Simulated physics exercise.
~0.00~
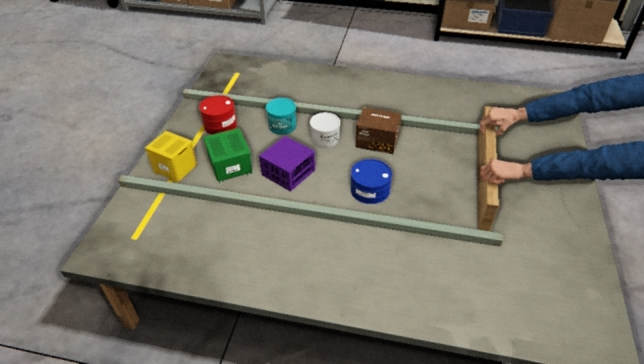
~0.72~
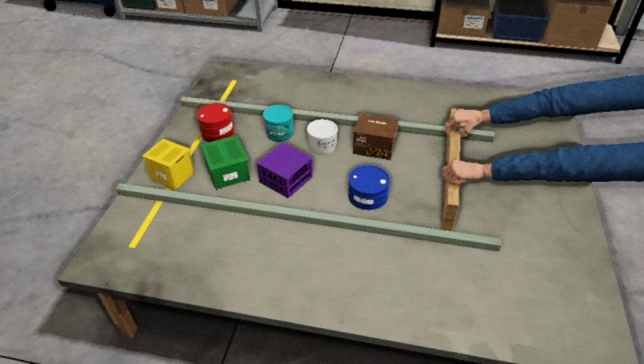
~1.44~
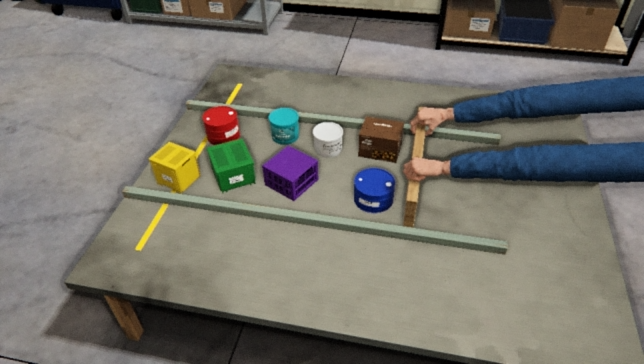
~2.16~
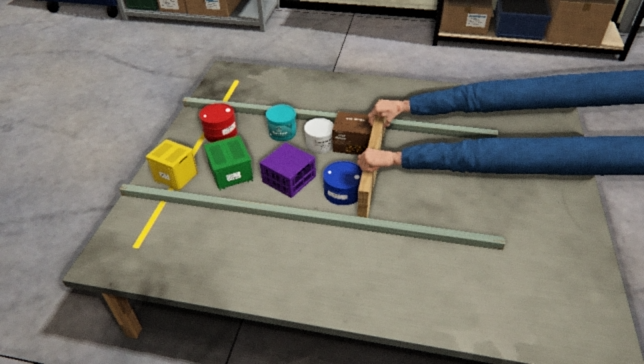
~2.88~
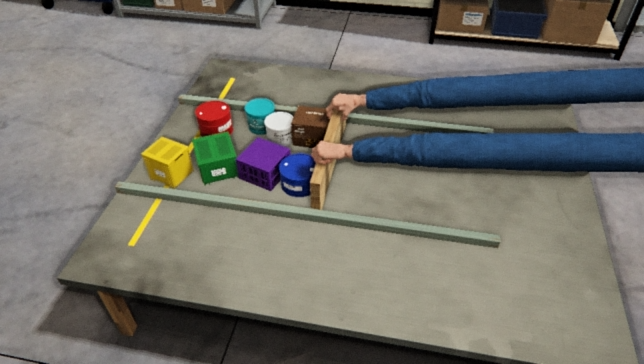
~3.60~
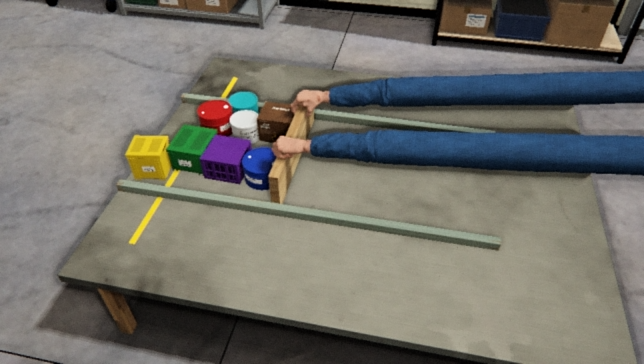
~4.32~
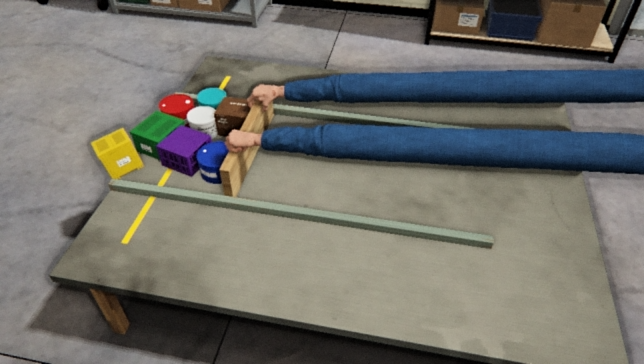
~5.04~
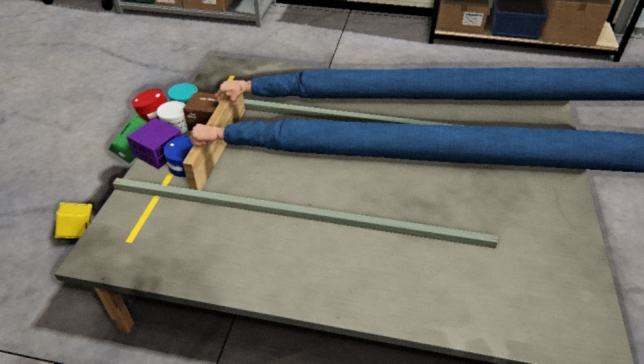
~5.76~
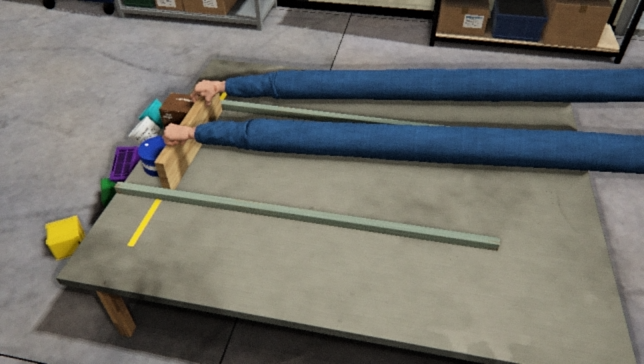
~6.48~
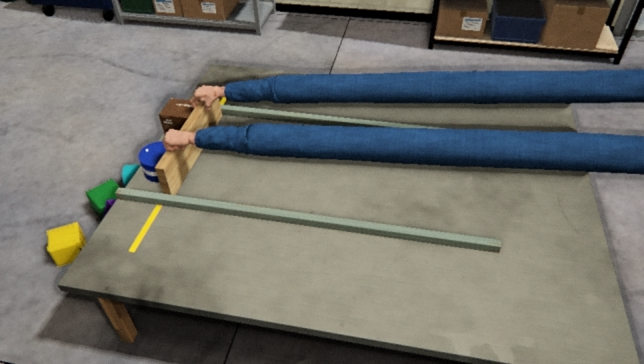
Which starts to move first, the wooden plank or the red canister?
The wooden plank starts to move first. The red canister stays where it is until much later, when the bunched items are pushed along towards the left edge.
